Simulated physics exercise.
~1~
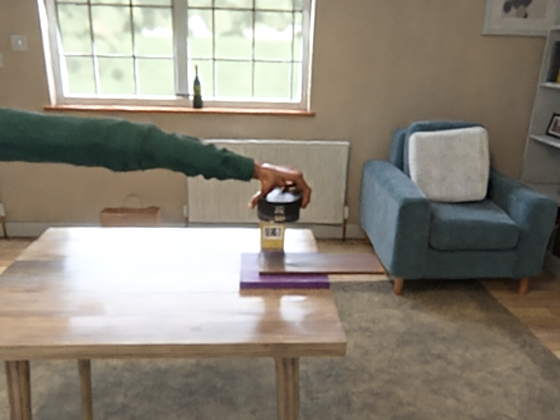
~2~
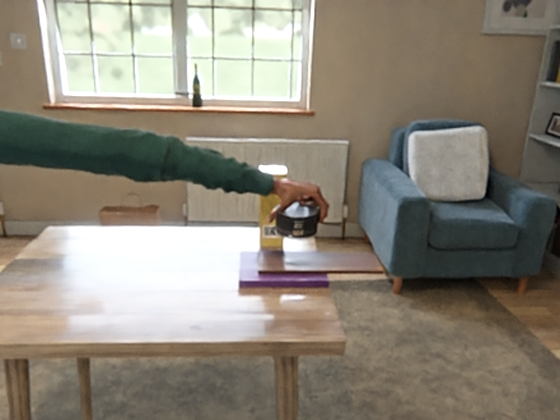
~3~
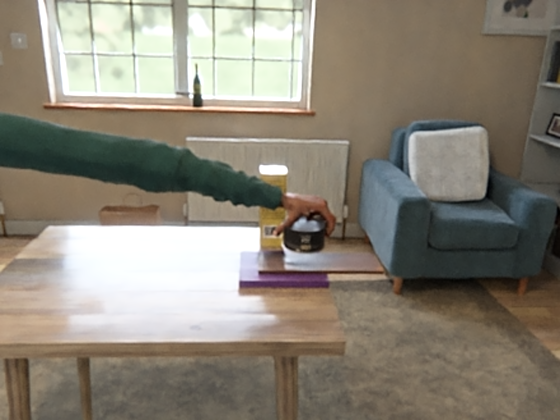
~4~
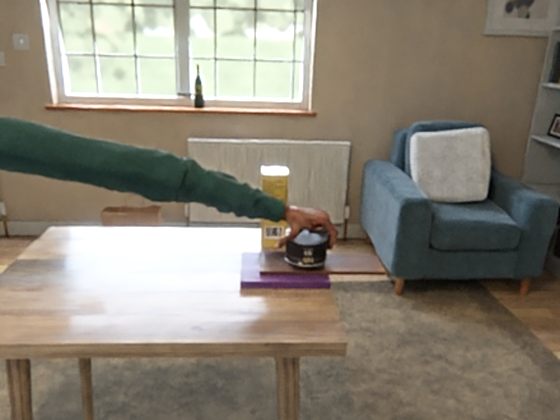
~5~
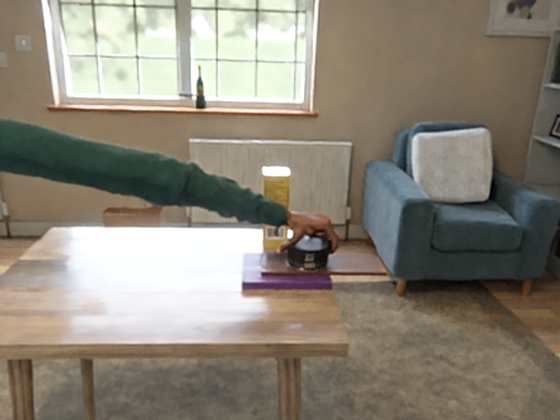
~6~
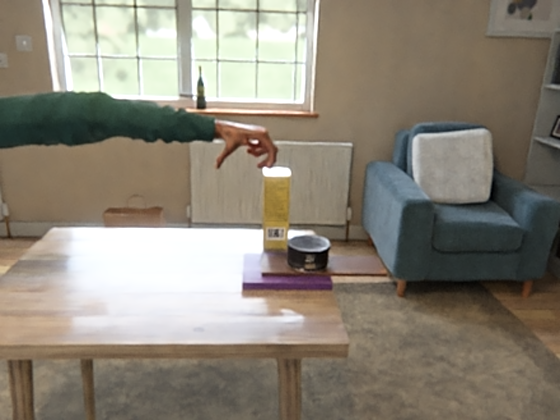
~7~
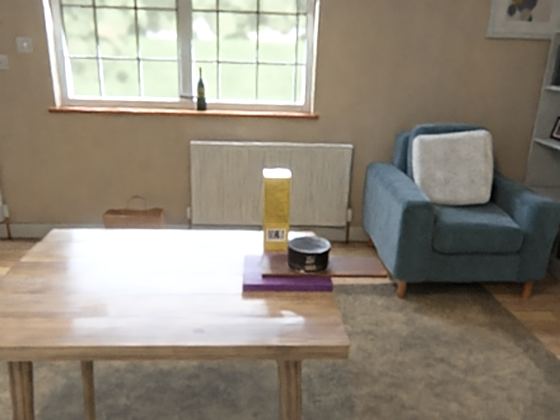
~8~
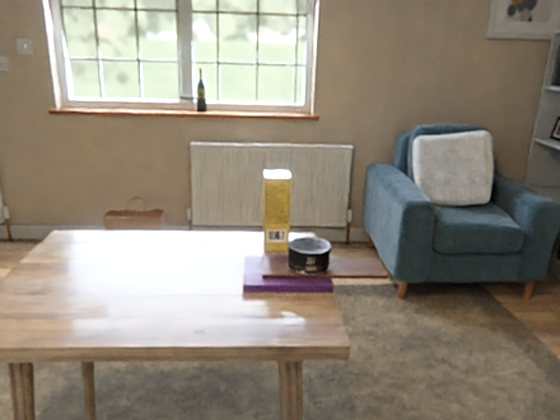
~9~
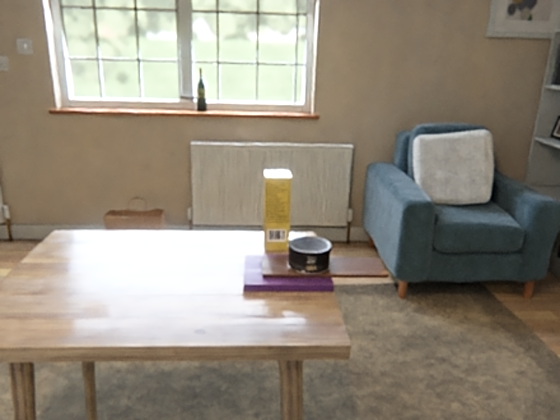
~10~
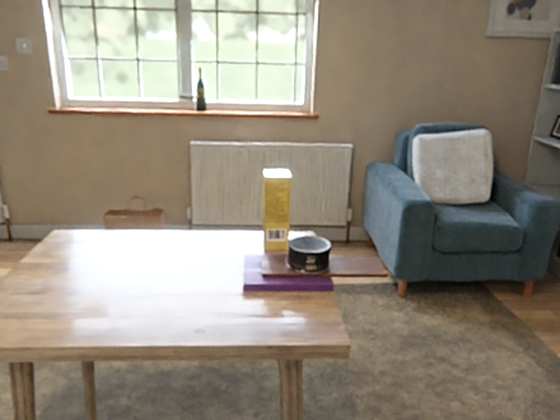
A hand lowered a black tub onto a brown board jutting past the table's end, beside a yellow carton and above a purple slab, then let go and drew away to the left, and everything stayed balanced.
